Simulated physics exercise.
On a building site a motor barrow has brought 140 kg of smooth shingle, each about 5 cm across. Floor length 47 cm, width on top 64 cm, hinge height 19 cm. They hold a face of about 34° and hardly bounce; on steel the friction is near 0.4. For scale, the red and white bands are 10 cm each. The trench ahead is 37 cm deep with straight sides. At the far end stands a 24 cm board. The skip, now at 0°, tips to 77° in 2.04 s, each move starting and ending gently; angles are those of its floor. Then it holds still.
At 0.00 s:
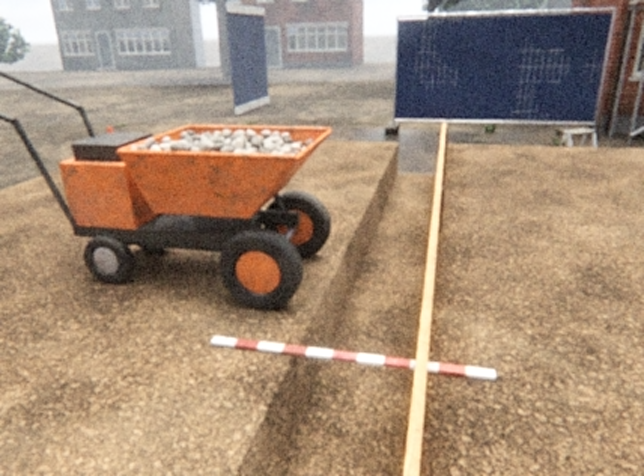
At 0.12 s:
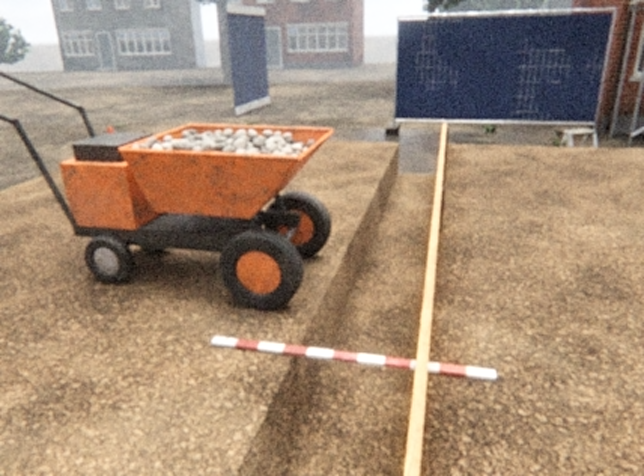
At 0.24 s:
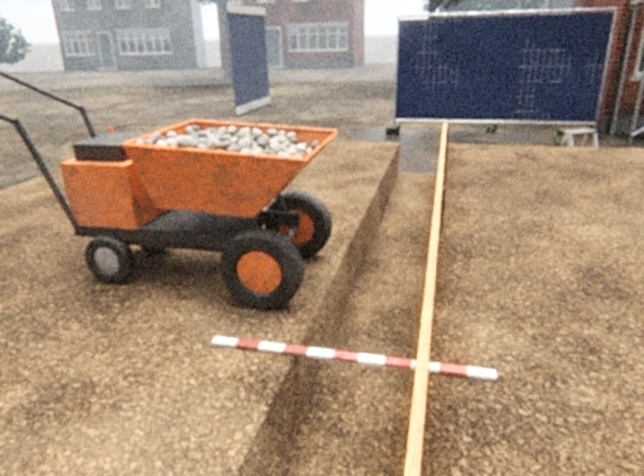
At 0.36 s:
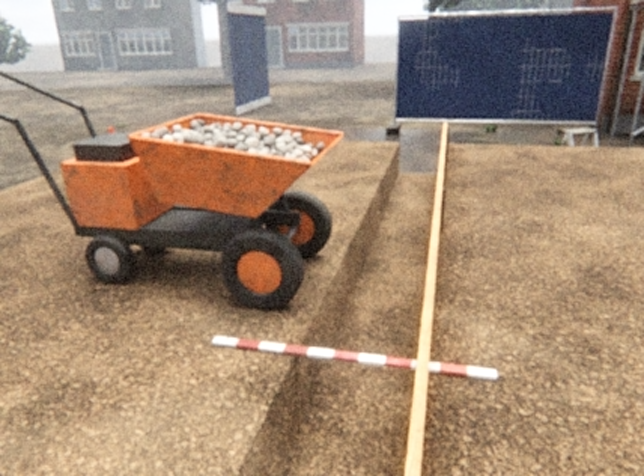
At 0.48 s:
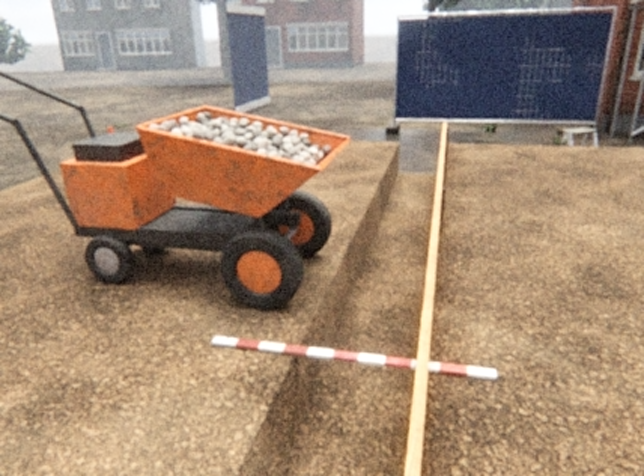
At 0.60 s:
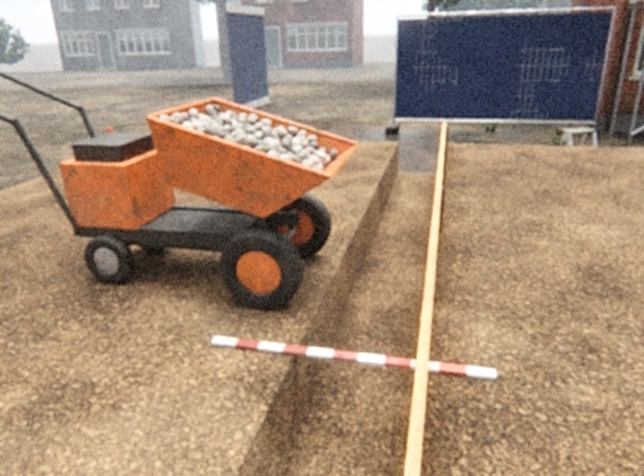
On a building site, an orange motor barrow gradually tilts its stone-filled skip to the right.
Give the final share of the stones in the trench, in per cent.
About 90 per cent.
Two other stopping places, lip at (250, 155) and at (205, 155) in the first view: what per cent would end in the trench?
Near 100 per cent from the first place, 100 from the second.
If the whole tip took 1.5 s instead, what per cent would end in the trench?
It would be near 90 per cent.
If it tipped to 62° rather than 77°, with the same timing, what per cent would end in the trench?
In that case some 85 per cent.
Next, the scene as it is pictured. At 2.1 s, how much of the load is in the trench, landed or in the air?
Some 70 per cent.
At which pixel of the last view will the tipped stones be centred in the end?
Near (393, 342).
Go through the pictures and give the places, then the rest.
In the first picture, the skip is at 0°, its lip at (296, 158); the top of the load is at (215, 141).
In the second picture, the skip is at 1°, its lip at (298, 159); the top of the load is at (217, 141); the stones move at 0.1 m/s on average.
In the third picture, the skip is at 3°, its lip at (303, 161); the top of the load is at (207, 135); the stones move at 0.2 m/s on average.
In the fourth picture, lip at (311, 164), floor tilted 6°, highest stones at (206, 130); the stones move at 0.3 m/s on average.
In the fifth picture, lip at (320, 170), floor tilted 11°, highest stones at (200, 123); the stones move at 0.4 m/s on average.
In the sixth picture, the skip is at 16°, its lip at (330, 177); the top of the load is at (209, 116); the stones move at 0.4 m/s on average.
After 1.5 s the floor is at 65°; 88 % in the skip, 12 % in the trench; the foremost stones are at (429, 242).
After 2.1 s the floor is at 77°; 23 % in the skip, 68 % in the trench, 10 % past the trench; the foremost stones are at (567, 304).
After 2.5 s the floor is at 77°; 4 % in the skip, 86 % in the trench, 10 % past the trench; the foremost stones are at (595, 319).
After 4.4 s the floor is at 77°; 0 % in the skip, 90 % in the trench, 10 % past the trench; the foremost stones are at (598, 319).
